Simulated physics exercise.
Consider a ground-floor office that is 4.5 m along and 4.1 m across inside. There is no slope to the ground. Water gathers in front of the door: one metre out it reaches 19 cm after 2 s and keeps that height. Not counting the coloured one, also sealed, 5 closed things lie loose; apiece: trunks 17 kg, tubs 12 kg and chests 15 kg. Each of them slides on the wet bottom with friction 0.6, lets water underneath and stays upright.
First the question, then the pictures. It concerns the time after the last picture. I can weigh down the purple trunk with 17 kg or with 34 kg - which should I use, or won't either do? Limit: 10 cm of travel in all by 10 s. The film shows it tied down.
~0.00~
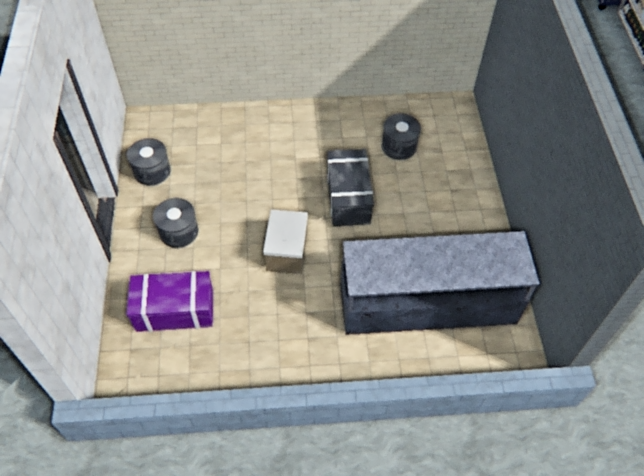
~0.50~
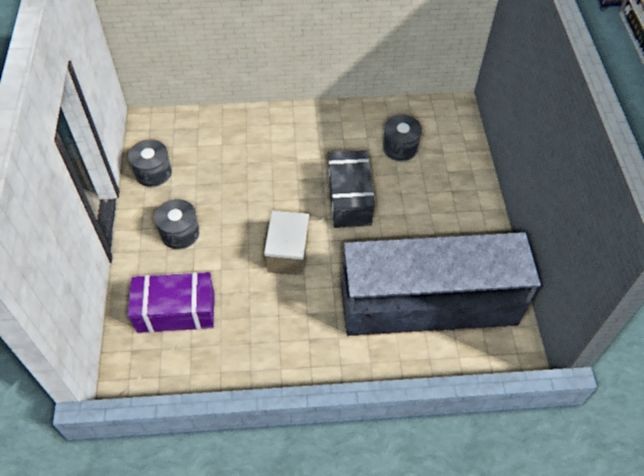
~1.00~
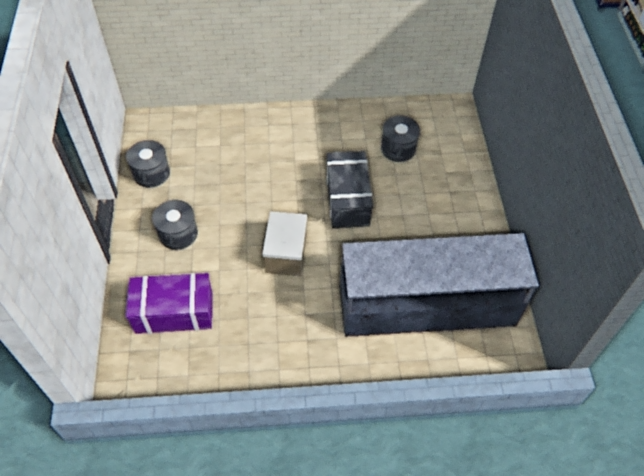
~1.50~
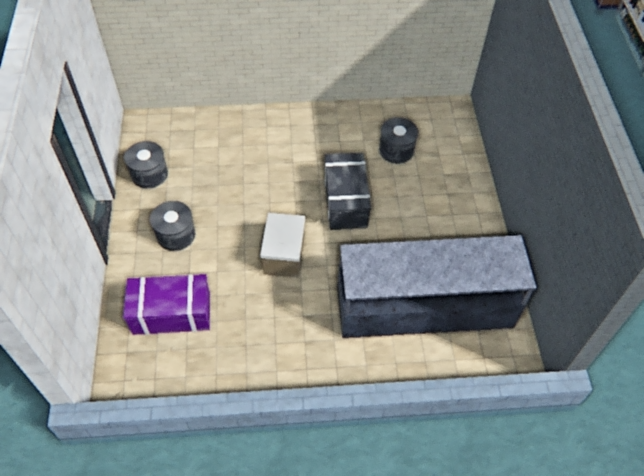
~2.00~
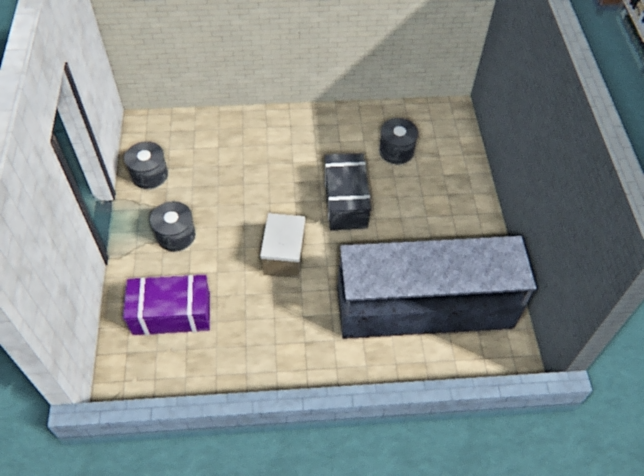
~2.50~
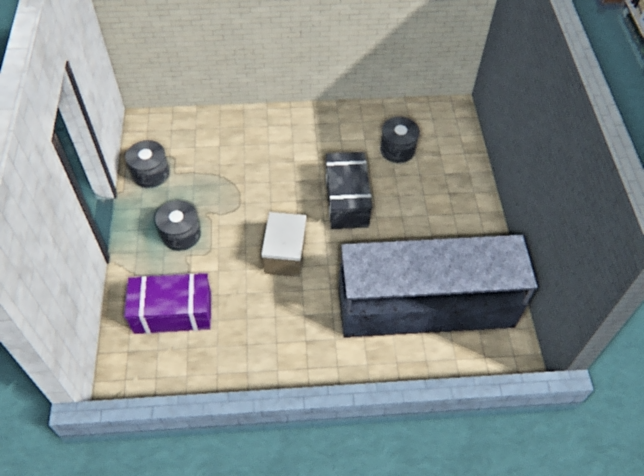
Go with the lighter one.
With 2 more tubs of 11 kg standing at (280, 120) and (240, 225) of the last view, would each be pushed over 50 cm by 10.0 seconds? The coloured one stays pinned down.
Result, in order - falls shy; exceeds it.
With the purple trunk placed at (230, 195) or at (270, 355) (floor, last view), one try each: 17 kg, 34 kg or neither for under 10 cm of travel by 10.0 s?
Going in order: Heavier weight required, heavier weight required.
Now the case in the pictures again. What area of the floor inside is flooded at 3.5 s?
Somewhere around 5.0 m2, roughly.
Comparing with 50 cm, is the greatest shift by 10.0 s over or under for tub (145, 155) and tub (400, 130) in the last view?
First below the mark, then below the mark.
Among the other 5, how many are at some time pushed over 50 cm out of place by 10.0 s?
Answer: 3.
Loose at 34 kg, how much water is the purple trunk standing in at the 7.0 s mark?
About 2 cm.
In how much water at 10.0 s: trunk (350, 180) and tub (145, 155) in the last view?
Depth approx. 6 cm / 4 cm.
After 3.5 s the purple trunk would be 1 cm from its start with 17 kg and 0 cm from its start with 34 kg; 3 cm of water round it then.
After 4.5 s the purple trunk would be 2 cm from its start with 17 kg and 0 cm from its start with 34 kg; 2 cm of water round it then.
After 7.0 s the purple trunk would be 2 cm from its start with 17 kg and 0 cm from its start with 34 kg; 2 cm of water round it then.
After 10.0 s the purple trunk would be 2 cm from its start with 17 kg and 0 cm from its start with 34 kg; 4 cm of water round it then.
